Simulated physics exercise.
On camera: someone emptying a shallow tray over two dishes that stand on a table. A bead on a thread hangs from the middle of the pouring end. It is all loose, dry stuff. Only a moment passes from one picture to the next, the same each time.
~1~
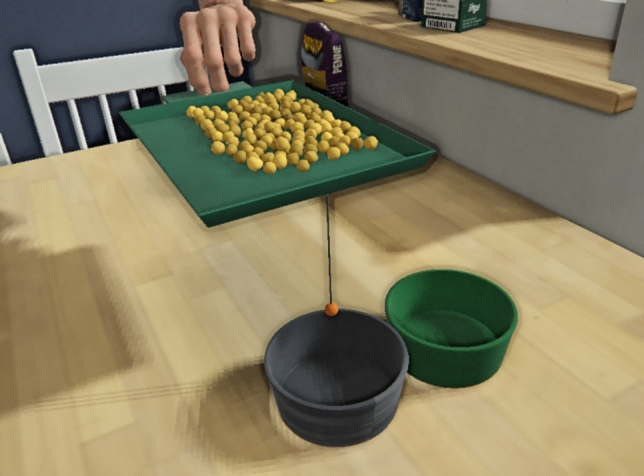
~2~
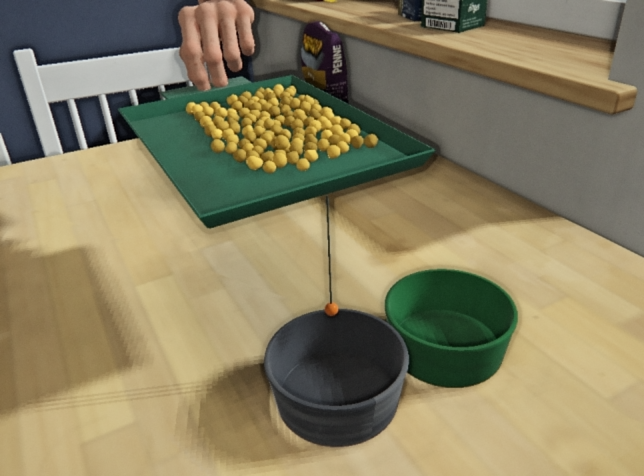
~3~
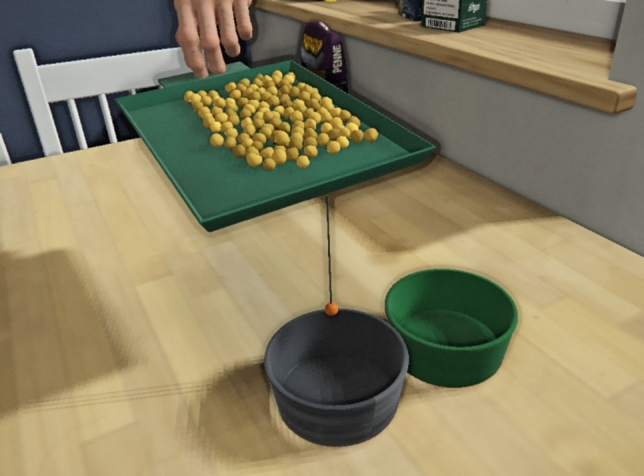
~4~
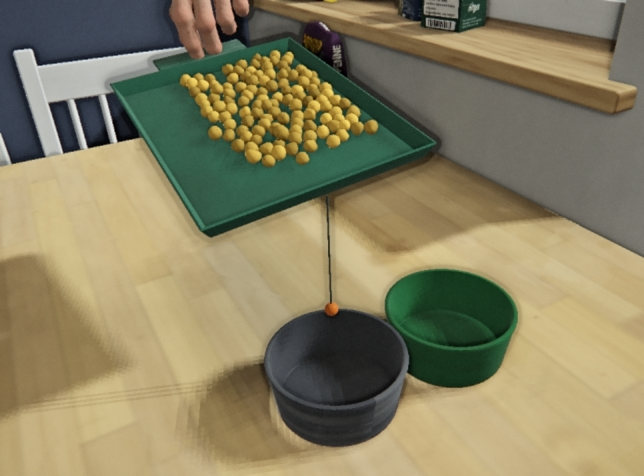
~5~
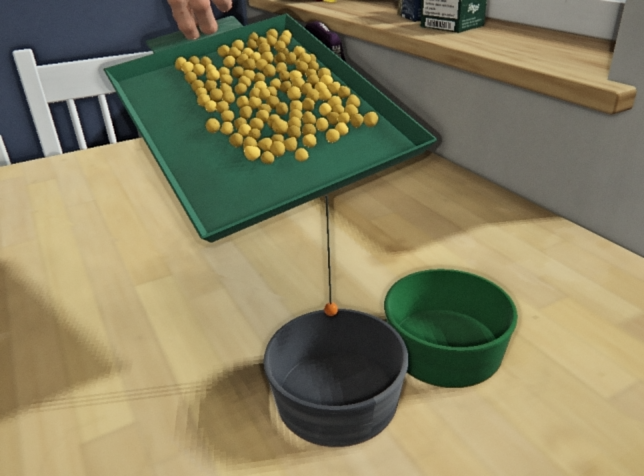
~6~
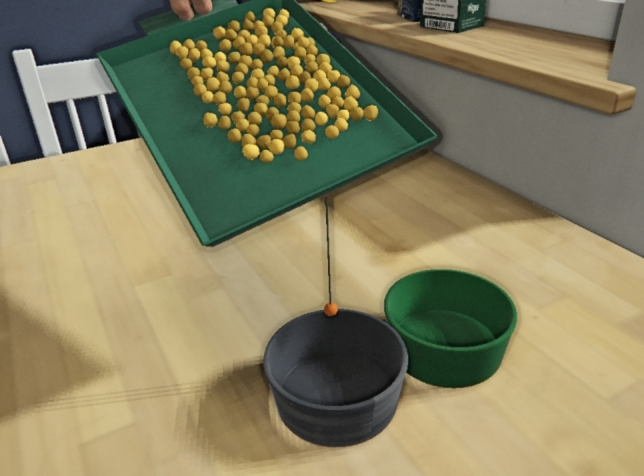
A hand raising the far end of a green tray of yellow balls above dark grey and green dishes on a wooden table.
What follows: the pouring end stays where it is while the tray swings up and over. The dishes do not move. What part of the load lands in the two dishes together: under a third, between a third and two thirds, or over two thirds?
Caught overall: Less than a third.
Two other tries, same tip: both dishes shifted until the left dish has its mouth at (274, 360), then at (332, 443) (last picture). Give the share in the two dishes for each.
The first gives 70 %, the second 10 %.
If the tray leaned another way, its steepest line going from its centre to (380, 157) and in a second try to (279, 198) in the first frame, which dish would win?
At the first place the right-hand dish, at the second the left dish.
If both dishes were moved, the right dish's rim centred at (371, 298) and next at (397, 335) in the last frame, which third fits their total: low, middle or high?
In turn: One to two thirds; over two thirds.
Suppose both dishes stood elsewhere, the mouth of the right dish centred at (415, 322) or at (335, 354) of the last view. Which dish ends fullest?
In turn: The left one; the left dish.
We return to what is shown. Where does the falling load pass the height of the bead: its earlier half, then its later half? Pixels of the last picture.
The first part at (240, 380); the rest at (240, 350).
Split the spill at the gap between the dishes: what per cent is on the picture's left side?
About 100 per cent.
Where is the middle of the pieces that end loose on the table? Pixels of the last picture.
Close to (225, 457).
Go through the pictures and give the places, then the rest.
In the first picture, corners of the pouring end at (205, 208) and (423, 150), level; middle of the load at (275, 128), puffed corn balls; left dish at (374, 418); right dish at (492, 360); bead on its thread at (331, 309).
In the second picture, corners of the pouring end at (205, 210) and (423, 149), level; middle of the load at (275, 125).
In the third picture, corners of the pouring end at (206, 214) and (424, 146), tipped barely, lowest at the left corner; middle of the load at (274, 117).
In the fourth picture, corners of the pouring end at (207, 221) and (424, 142), tipped a little, lowest at the left corner; middle of the load at (273, 105).
In the fifth picture, corners of the pouring end at (207, 228) and (424, 138), tipped clearly, lowest at the left corner; middle of the load at (270, 92).
In the sixth picture, corners of the pouring end at (208, 234) and (425, 134), tipped clearly, lowest at the left corner; middle of the load at (268, 81); left dish at (373, 418); right dish at (491, 360).
Soon, tray tipped steeply; about half on the tray; a stray few in the left dish; a small part outside both; about half in the air.
A while on, tray tipped past a quarter turn; about a quarter in the left dish; most outside both; a stray few in the air.
Towards the end, tray tipped past a quarter turn; about a quarter in the left dish; most outside both.
Finally, tray tipped past a quarter turn; about a quarter in the left dish; none in the right dish; most outside both.
